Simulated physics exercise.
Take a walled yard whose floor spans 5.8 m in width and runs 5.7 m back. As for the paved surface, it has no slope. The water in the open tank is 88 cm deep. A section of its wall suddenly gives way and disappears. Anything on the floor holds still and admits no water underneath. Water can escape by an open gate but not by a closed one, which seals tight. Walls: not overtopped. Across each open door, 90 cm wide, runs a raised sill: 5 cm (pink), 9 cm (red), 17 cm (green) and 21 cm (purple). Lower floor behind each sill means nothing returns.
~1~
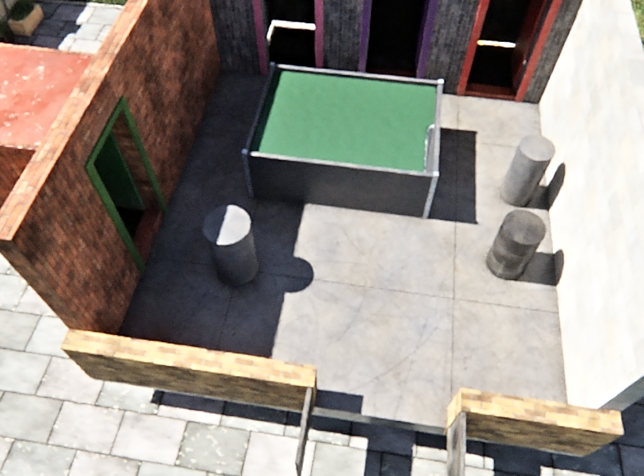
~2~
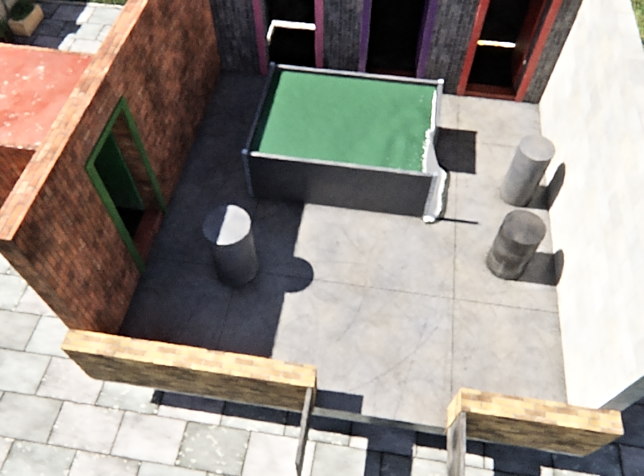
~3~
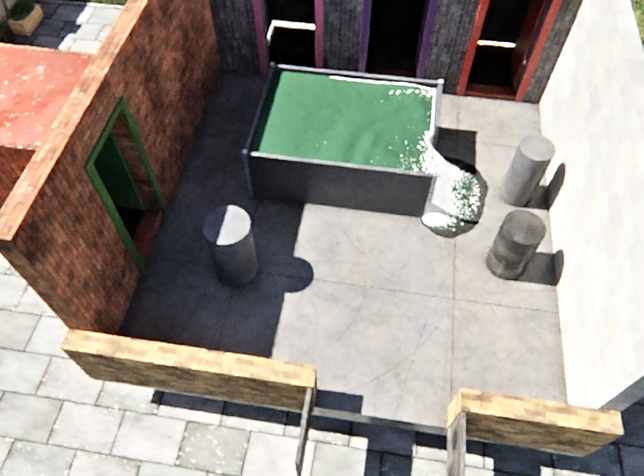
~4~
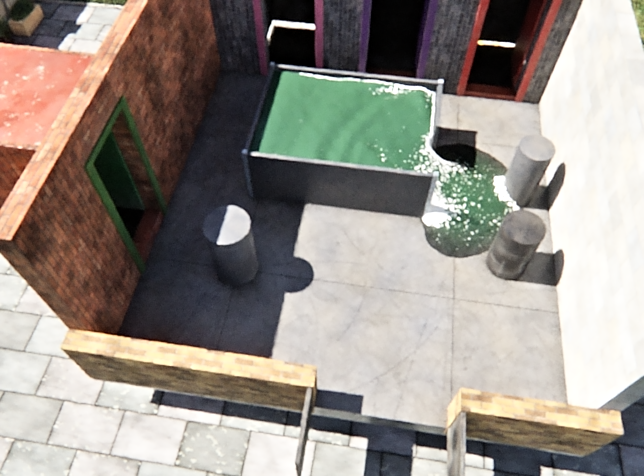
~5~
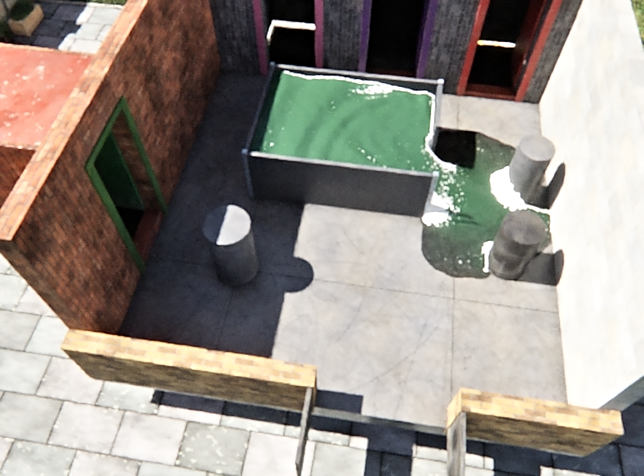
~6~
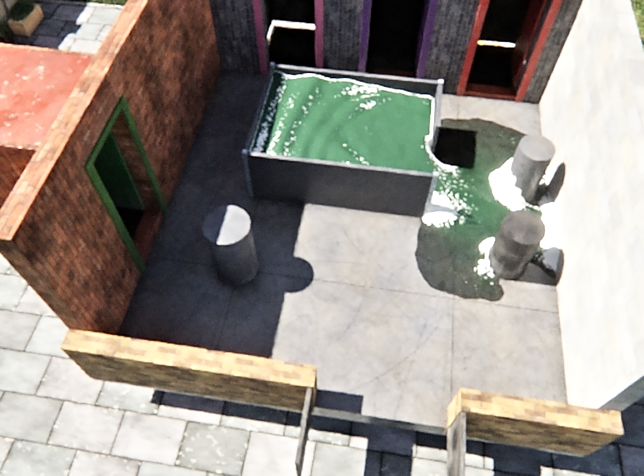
Walled yard with green water bursting from the right side of an open tank, foaming across paving and around two grey pillars.
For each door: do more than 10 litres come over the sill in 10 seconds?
As I see it, the pink door is going to break the limit; the red door is going to break the limit; the green door is going to hold within the limit; the purple door is going to hold within the limit.
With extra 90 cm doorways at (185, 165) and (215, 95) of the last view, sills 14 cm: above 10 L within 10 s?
In that order: Below, past it.
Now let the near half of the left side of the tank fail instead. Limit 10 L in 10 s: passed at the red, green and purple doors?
Log - red: Threshold topped, green: Threshold topped, purple: Threshold not reached.
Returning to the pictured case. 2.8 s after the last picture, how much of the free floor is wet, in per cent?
Roughly 60 percent.
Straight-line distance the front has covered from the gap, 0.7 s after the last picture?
It comes to some 3.8 metres.
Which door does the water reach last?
It's the green door.
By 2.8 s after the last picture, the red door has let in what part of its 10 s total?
55 per cent, roughly.
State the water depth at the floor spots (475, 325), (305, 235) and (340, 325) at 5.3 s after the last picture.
The depths come out at 10, 2 and 5 centimetres, in the order listed.
Then, 0.7 s after the last picture water covers 25 % of the floor and is deepest (57 cm) near (543, 249); pink door not reached, red door 10 cm at the sill, 0 L in, green door not reached, purple door not reached.
Then, 1.5 s after the last picture water covers 35 % of the floor and is deepest (54 cm) near (542, 239); pink door not reached, red door 29 cm at the sill, 36 L in, green door not reached, purple door not reached.
Then, 2.8 s after the last picture water covers 60 % of the floor and is deepest (37 cm) near (531, 104); pink door 4 cm at the sill, 0 L in, red door 27 cm at the sill, 236 L in, green door not reached, purple door 7 cm at the sill, 0 L in.
Then, 5.3 s after the last picture water covers 95 % of the floor and is deepest (25 cm) near (531, 104); pink door 8 cm at the sill, 8 L in, red door 19 cm at the sill, 386 L in, green door 7 cm at the sill, 0 L in, purple door 7 cm at the sill, 0 L in.
Then, 9.3 s after the last picture water covers 100 % of the floor and is deepest (16 cm) near (541, 229); pink door 9 cm at the sill, 31 L in, red door 11 cm at the sill, 440 L in, green door 15 cm at the sill, 0 L in, purple door 8 cm at the sill, 0 L in.
